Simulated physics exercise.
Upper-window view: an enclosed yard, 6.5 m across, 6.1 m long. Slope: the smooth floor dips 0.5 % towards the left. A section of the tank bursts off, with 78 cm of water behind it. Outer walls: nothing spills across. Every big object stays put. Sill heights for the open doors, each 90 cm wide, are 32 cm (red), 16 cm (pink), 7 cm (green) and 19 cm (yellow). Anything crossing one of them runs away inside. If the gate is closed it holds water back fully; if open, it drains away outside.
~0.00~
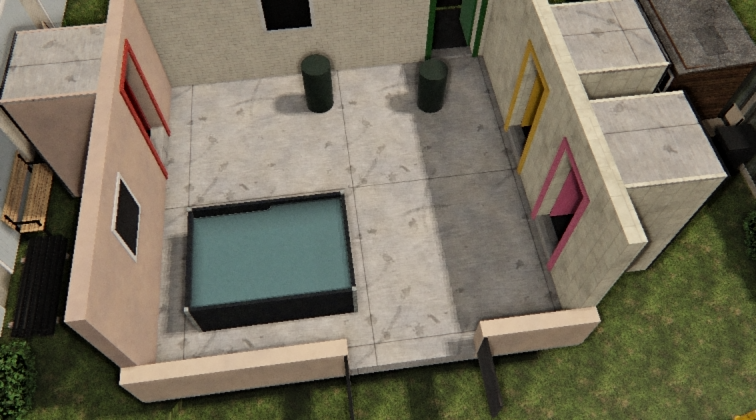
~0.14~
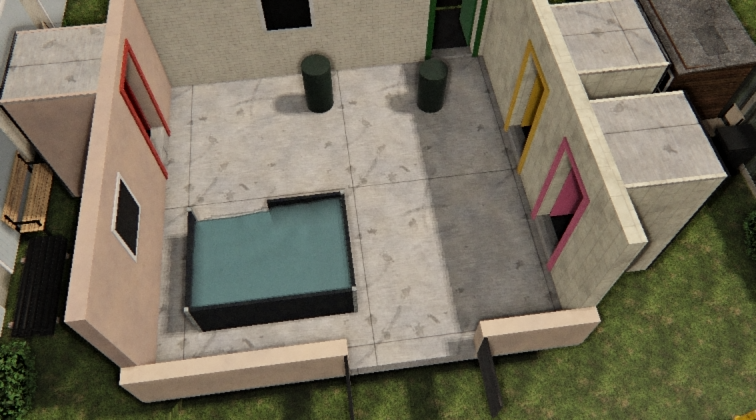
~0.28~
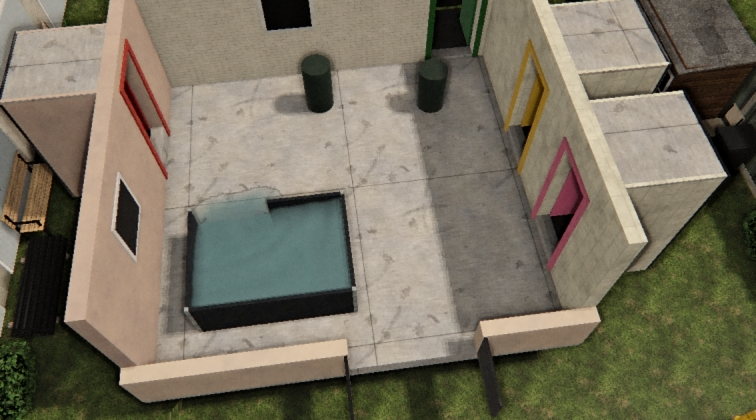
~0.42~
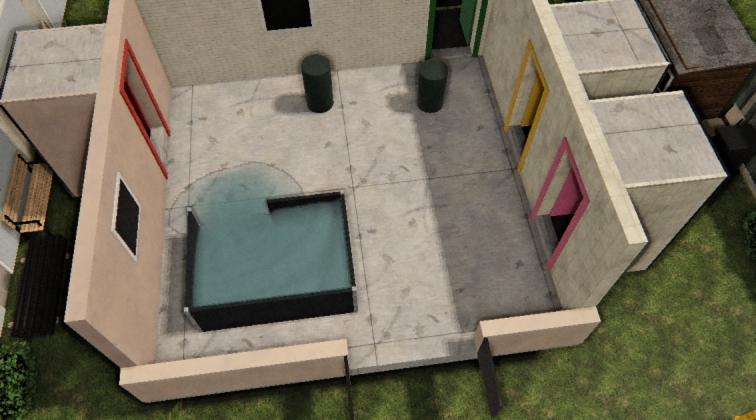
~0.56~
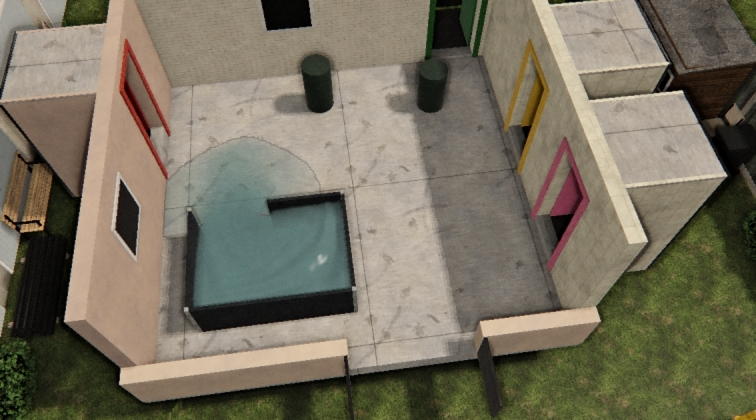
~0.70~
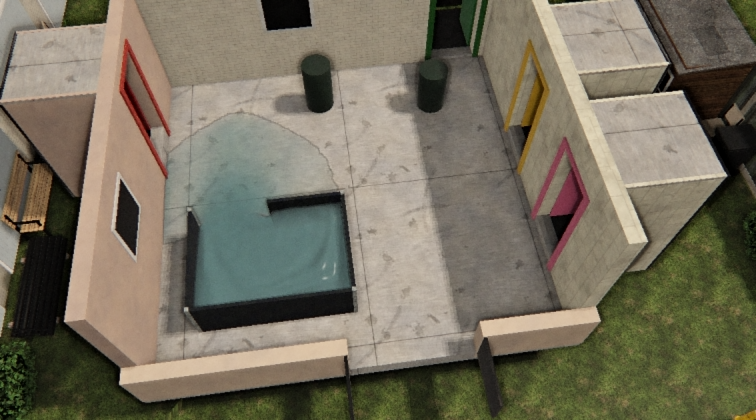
In a walled yard with a pale concrete floor, a section of a dark-sided tank's far wall opens, and teal water pours through the gap, spreading in a thin, widening fan across the floor toward the back wall.
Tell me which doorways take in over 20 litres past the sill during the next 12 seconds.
Within those 12 seconds, the red door takes in no more than that; the pink door takes in no more than that; the green door takes in over 20 litres; the yellow door takes in no more than that.
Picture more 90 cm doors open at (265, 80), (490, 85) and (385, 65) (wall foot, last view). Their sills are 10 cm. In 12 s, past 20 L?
Taking them in order, the first gets enough, the second enough and the third too little.
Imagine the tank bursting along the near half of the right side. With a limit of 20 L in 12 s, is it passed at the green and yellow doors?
Green beyond, yellow short.
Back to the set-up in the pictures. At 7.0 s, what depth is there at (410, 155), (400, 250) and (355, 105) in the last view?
First 8 cm, then 2 cm, then 5 cm.
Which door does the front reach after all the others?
The final one is the pink door.
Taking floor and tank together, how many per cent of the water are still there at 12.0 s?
That would be close to 88 per cent.
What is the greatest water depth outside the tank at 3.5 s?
Roughly 32 cm.
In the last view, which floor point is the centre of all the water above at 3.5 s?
I'd say somewhere around (272, 168).
After 1.4 s water covers 30 % of the floor and is deepest (55 cm) near (172, 92); red door 28 cm at the sill, 0 L in, pink door not reached, green door not reached, yellow door not reached.
After 2.2 s water covers 30 % of the floor and is deepest (54 cm) near (190, 90); red door 23 cm at the sill, 0 L in, pink door not reached, green door not reached, yellow door not reached.
After 3.5 s water covers 45 % of the floor and is deepest (32 cm) near (297, 99); red door 24 cm at the sill, 0 L in, pink door not reached, green door 6 cm at the sill, 0 L in, yellow door not reached.
After 7.0 s water covers 90 % of the floor and is deepest (18 cm) near (542, 328); red door 15 cm at the sill, 0 L in, pink door 8 cm at the sill, 0 L in, green door 12 cm at the sill, 61 L in, yellow door 4 cm at the sill, 0 L in.
After 12.0 s water covers 100 % of the floor and is deepest (16 cm) near (191, 375); red door 8 cm at the sill, 0 L in, pink door 9 cm at the sill, 0 L in, green door 8 cm at the sill, 85 L in, yellow door 7 cm at the sill, 0 L in.
